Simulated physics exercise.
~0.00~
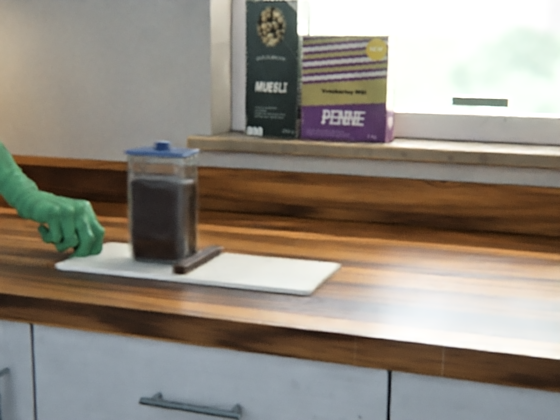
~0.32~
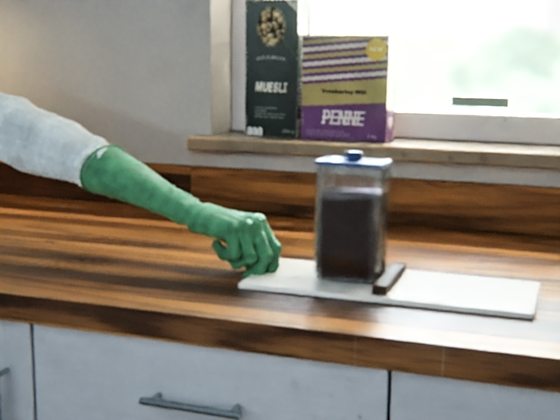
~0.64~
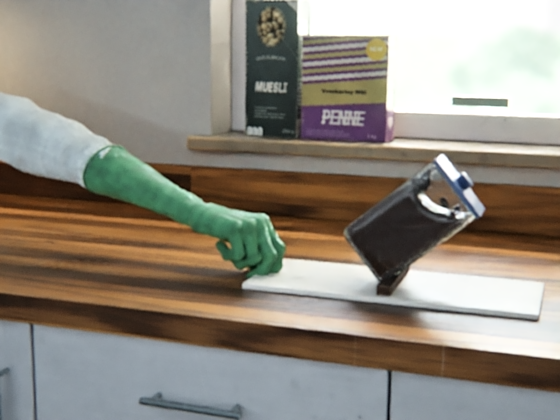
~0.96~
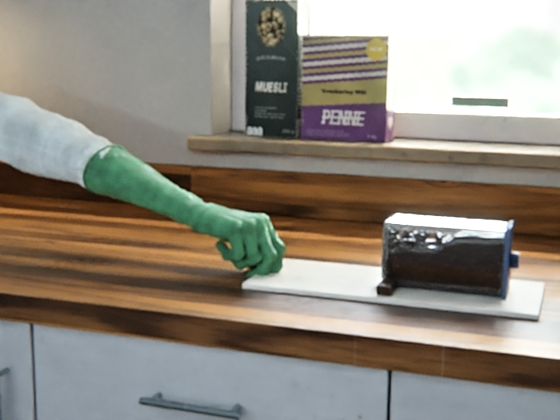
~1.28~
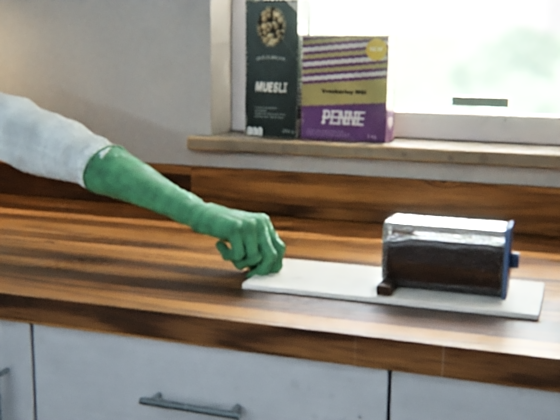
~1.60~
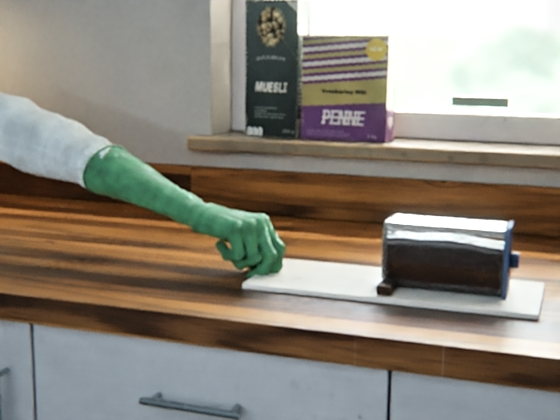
A clear, blue-lidded canister about half full of dark coffee rode upright on a white board as a green-gloved hand slid it right along the wooden counter, then tipped over a small strip to the right and ended lying on its side.
